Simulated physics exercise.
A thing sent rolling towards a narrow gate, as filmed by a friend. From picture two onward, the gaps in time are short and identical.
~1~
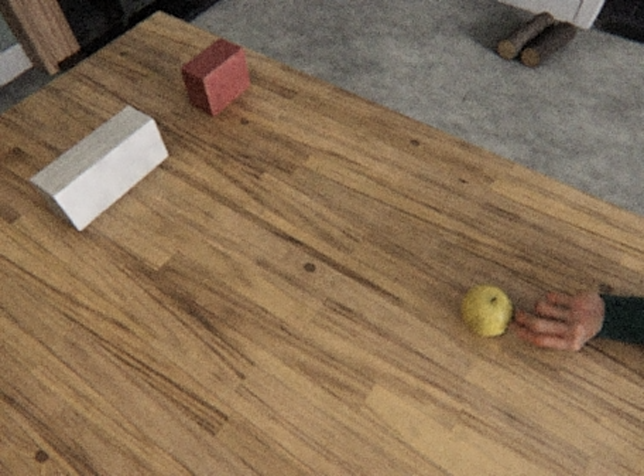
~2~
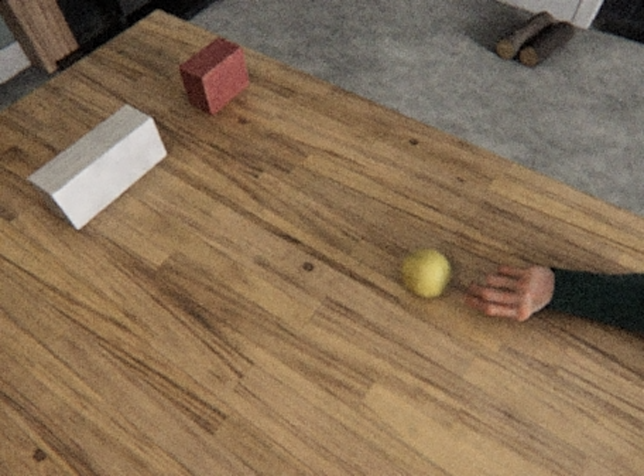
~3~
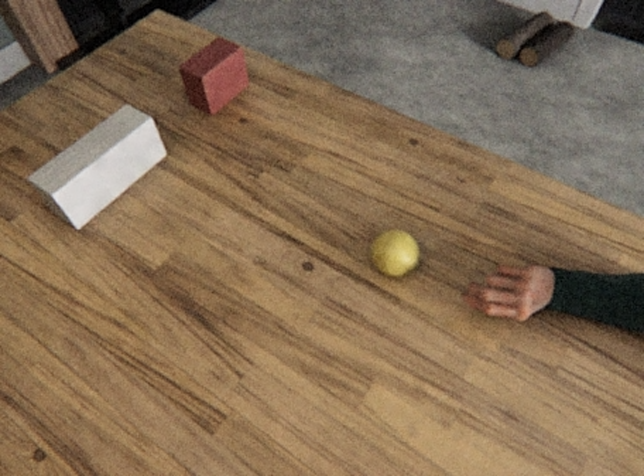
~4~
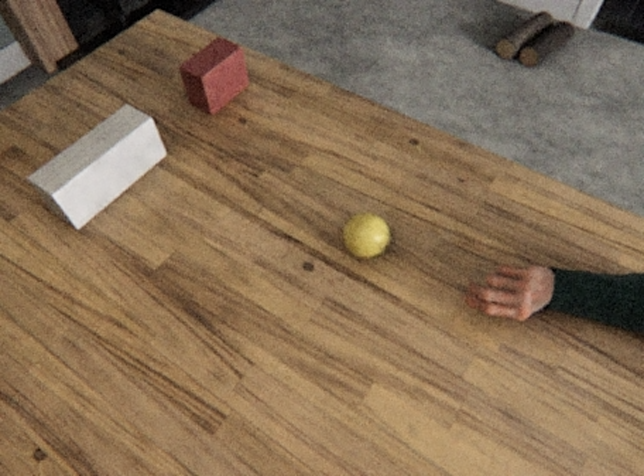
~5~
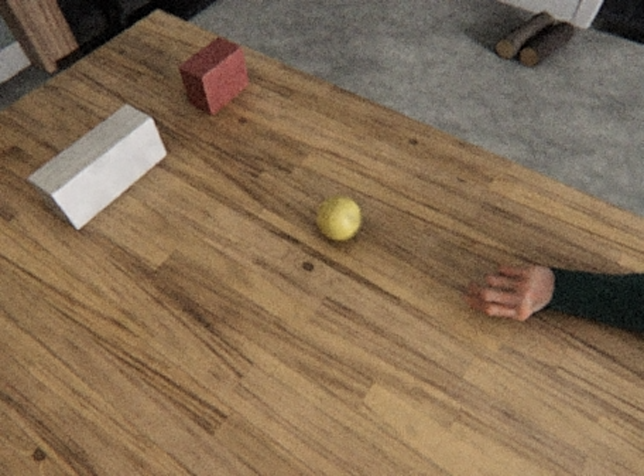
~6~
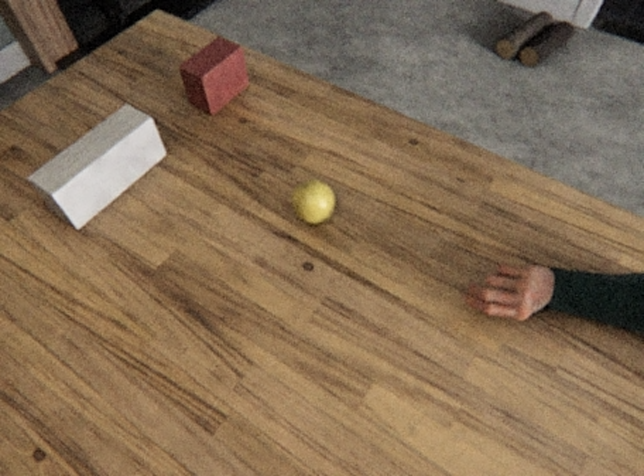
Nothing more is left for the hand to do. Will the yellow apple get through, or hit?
In the end the yellow apple passes through its gap.
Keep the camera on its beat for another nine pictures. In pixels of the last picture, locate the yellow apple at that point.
(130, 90).
Then, 0.48 s after the last picture, yellow apple heading on near (82, 56).
Then, 1.06 s after the last picture, yellow apple heading on near (39, 132).
By the end, the yellow apple gets between the blocks.
